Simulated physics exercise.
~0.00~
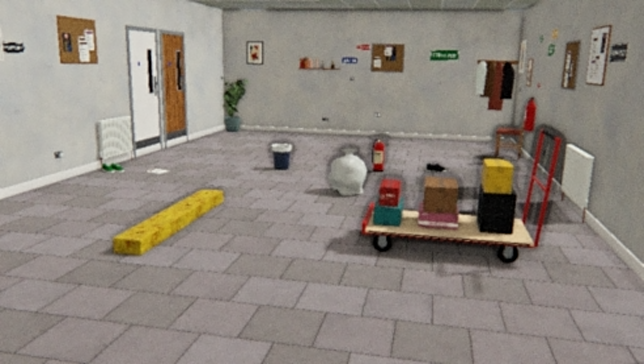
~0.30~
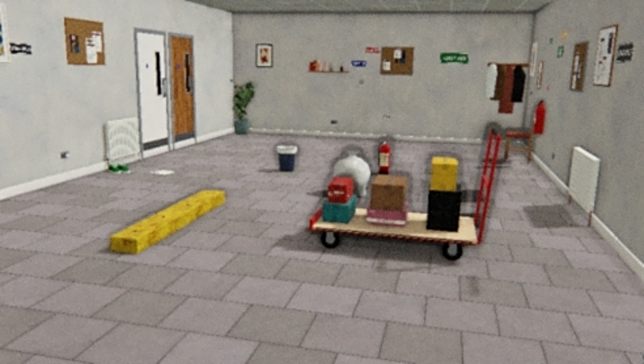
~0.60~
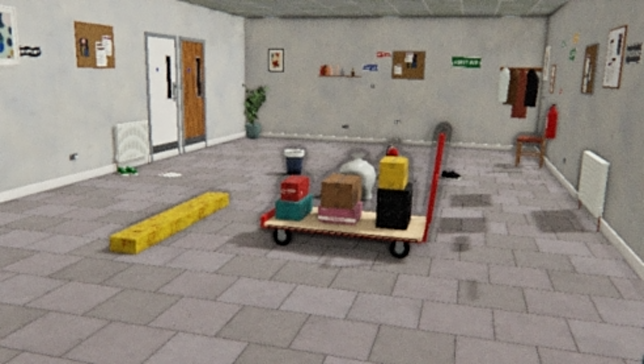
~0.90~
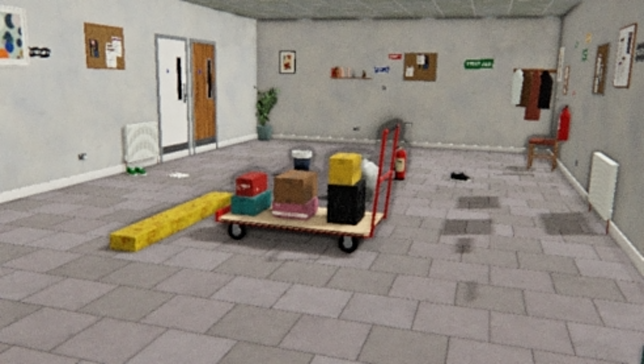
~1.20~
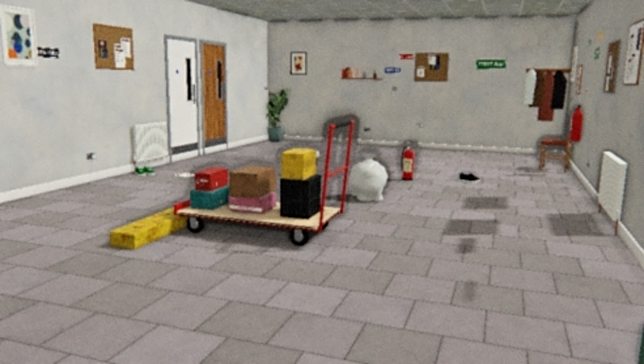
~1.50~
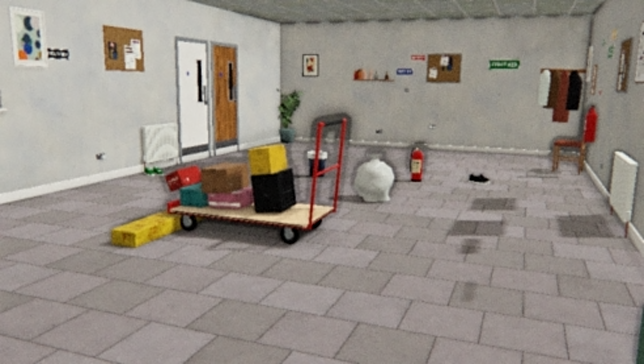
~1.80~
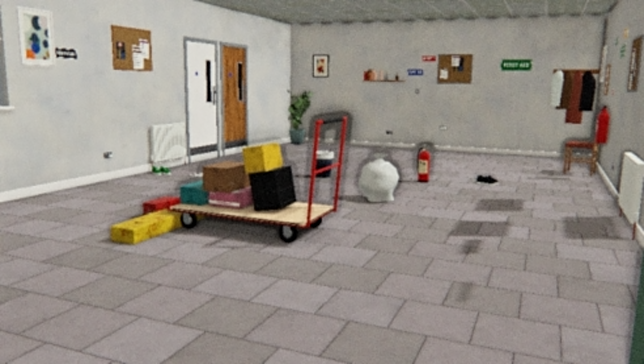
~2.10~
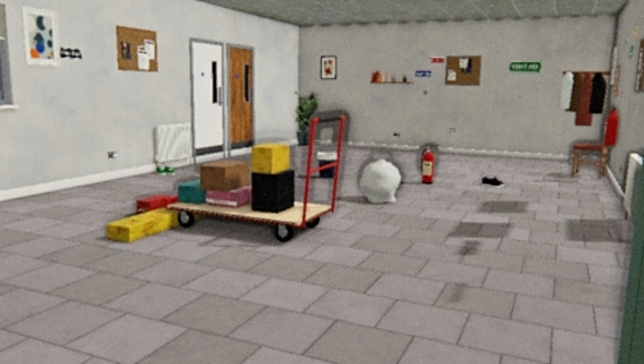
The clip opens on a flat cart with a red handle, loaded with coloured boxes and parcels, standing to the right of a long yellow kerb in a plain room. The cart rolls left across the tiled floor with its load riding steadily, while the view drifts slightly sideways. It meets the kerb and stops short. The red carton tips off the front edge as the black crate leans and the yellow carton tilts on top. The crate settles upright again, leaving the red carton on the floor beyond the kerb and the other five pieces still aboard.
